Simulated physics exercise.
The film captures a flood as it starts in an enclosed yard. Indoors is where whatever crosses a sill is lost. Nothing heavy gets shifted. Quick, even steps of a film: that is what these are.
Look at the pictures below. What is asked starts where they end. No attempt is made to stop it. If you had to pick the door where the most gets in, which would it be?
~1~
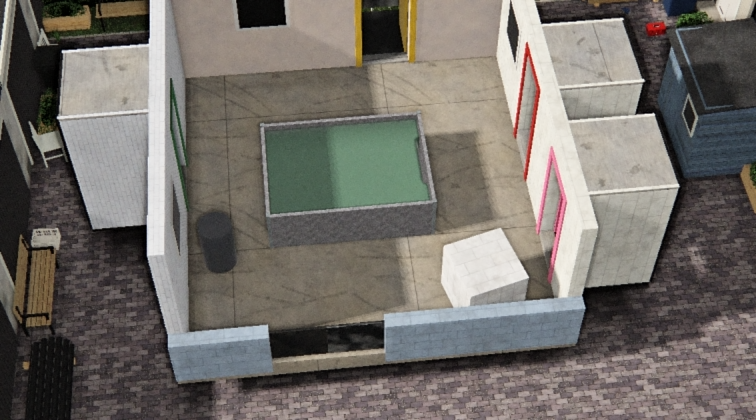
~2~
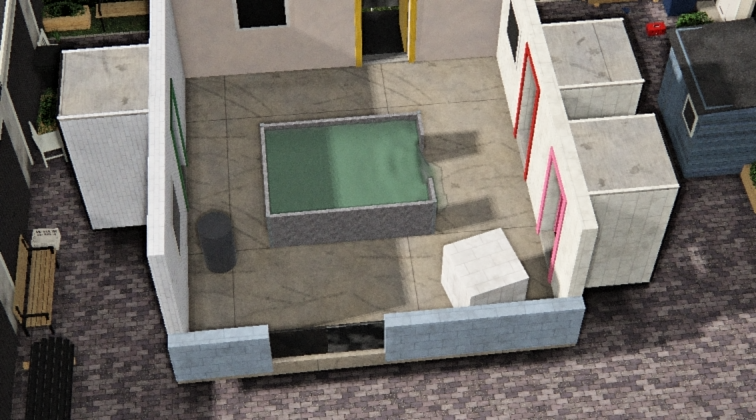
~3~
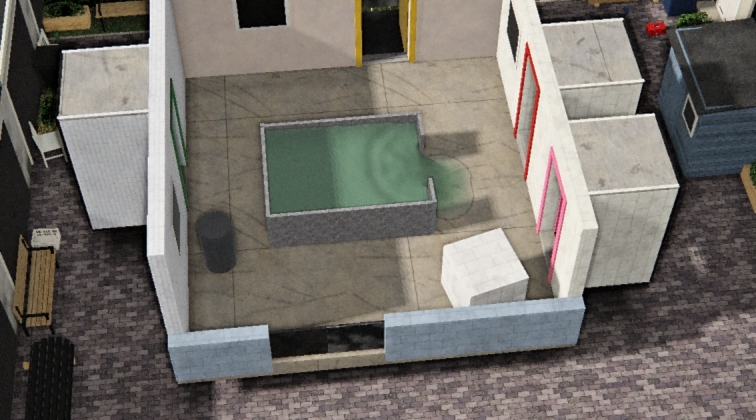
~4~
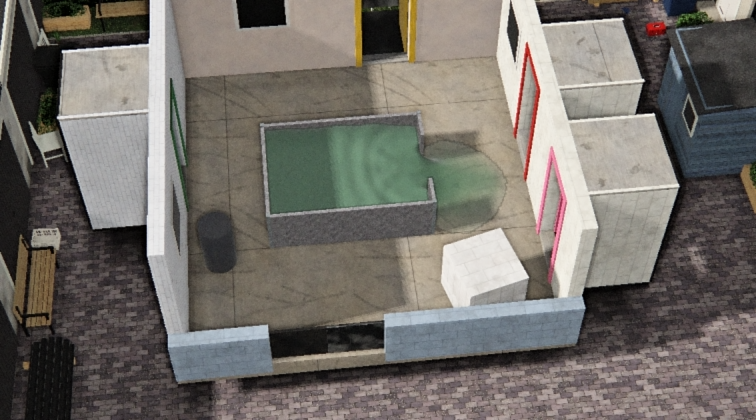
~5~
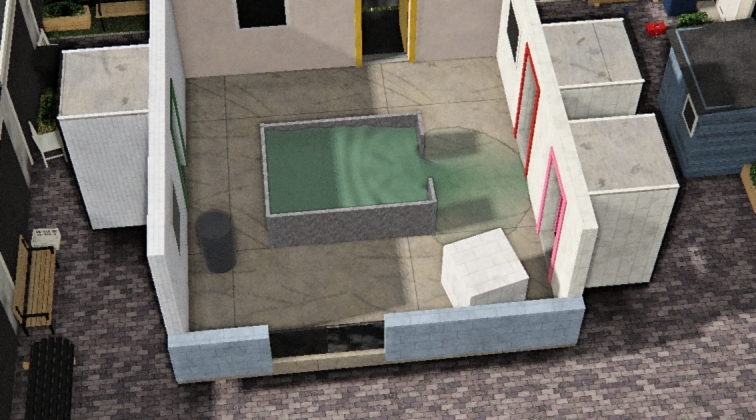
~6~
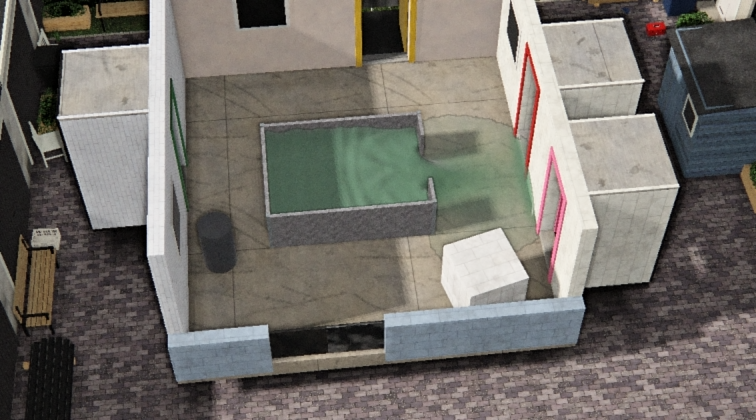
I'd pick the pink door.
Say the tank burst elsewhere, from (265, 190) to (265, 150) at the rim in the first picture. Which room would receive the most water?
The one in green.
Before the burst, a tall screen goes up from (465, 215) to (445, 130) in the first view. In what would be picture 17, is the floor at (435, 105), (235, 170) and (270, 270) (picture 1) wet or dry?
Submerged; untouched; untouched.
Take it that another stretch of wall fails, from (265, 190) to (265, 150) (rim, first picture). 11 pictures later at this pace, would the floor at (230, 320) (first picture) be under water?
The point is soaked.
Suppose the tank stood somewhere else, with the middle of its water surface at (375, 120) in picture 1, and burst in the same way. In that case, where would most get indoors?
The answer is the door marked red.
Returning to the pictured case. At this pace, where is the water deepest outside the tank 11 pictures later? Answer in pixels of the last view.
My pick is (470, 332).
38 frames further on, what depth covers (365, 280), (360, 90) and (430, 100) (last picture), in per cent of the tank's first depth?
I'd say around 6 per cent, then 8 per cent, then 10 per cent.
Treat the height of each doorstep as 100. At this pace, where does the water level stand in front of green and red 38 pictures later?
Near 130 per cent and 90 per cent, respectively.
A moment on, water covers 20 % of the floor; red door some in, green door not reached, yellow door not reached, pink door a trickle in.
Next, water covers 30 % of the floor; red door a lot in, green door not reached, yellow door not reached, pink door some in.
Then, water covers 45 % of the floor; red door a lot in, green door not reached, yellow door a trickle in, pink door some in.
Later, water covers 85 % of the floor; red door a lot in, green door wet at the sill, nothing in, yellow door some in, pink door a lot in.
In the end, water covers 100 % of the floor; red door a lot in, green door a trickle in, yellow door some in, pink door a lot in; the pink door has let in the most.
